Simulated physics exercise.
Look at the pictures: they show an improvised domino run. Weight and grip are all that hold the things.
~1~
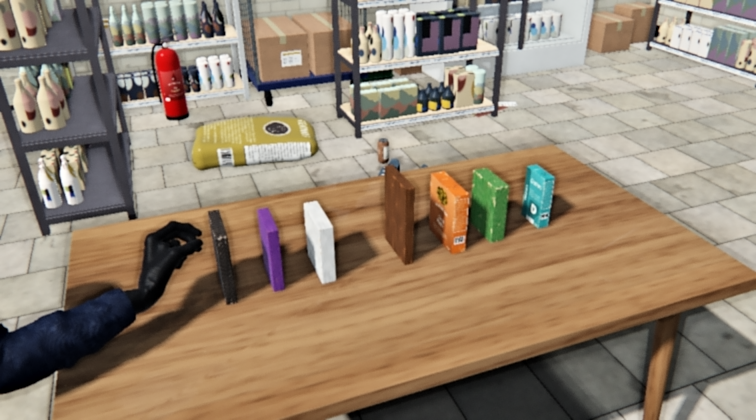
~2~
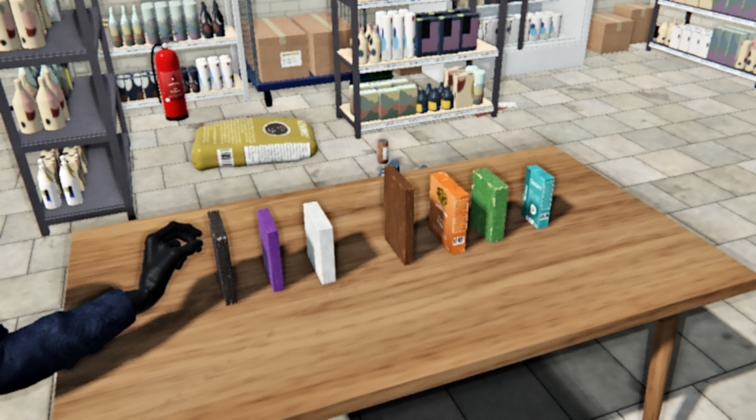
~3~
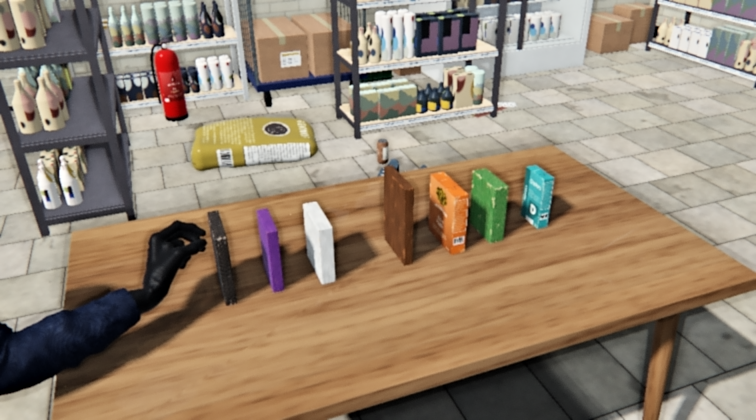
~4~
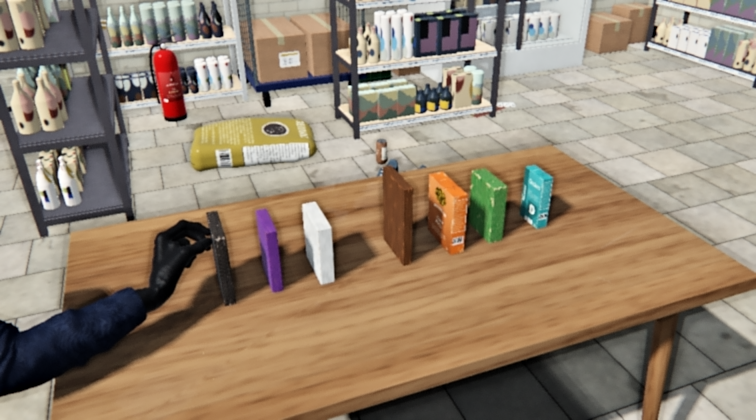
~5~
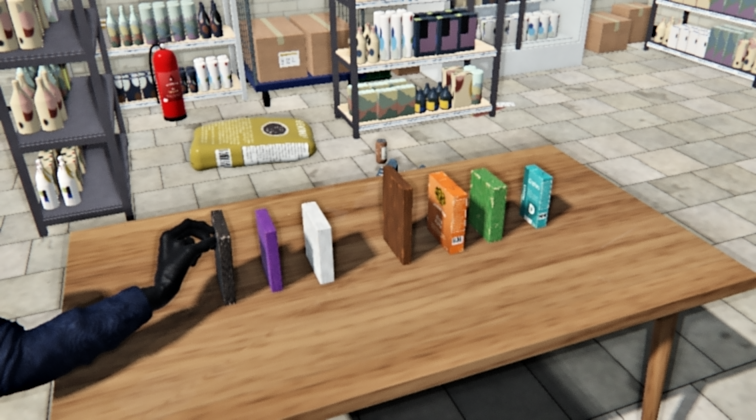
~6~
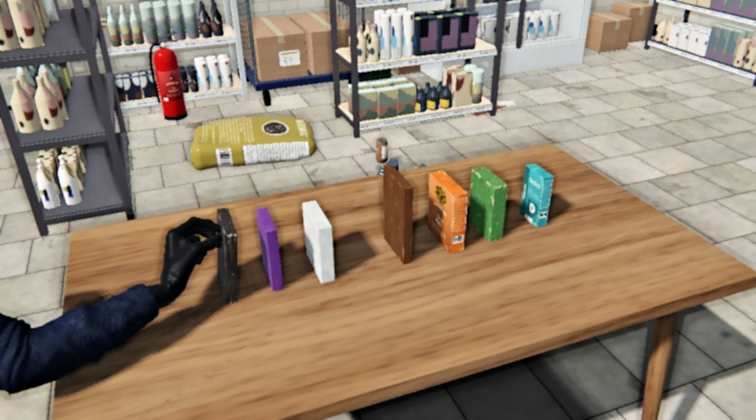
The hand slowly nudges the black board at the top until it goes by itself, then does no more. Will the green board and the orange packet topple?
At the end, the green board is still standing at the end. The orange packet is still standing at the end.
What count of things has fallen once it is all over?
Total: 3.
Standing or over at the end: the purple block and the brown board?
The purple block tumbles, while the brown board stays up.
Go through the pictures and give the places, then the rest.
The first frame shows green board (488, 205); orange packet (448, 213).
The second frame shows white block (320, 242); purple block (271, 250).
The third frame shows brown board (398, 215); white block (319, 243).
The fourth frame shows purple block (270, 251); brown board (397, 216).
The fifth frame shows black board 4° over; white block (318, 243); purple block (269, 250).
The sixth frame shows black board 8° over; green board (487, 204); orange packet (446, 212).
Then, 0.40 s after the last picture, black board 52° over; purple block tipped 28° from how it was.
Then, 0.60 s after the last picture, black board 74° over; purple block tipped 71° from how it was; white block tipped 64° from how it was.
At rest, tipped over on the table, purple block and white block; the other 3 in place. Seen from the same camera at the end, green board near (487, 204), orange packet near (446, 212).
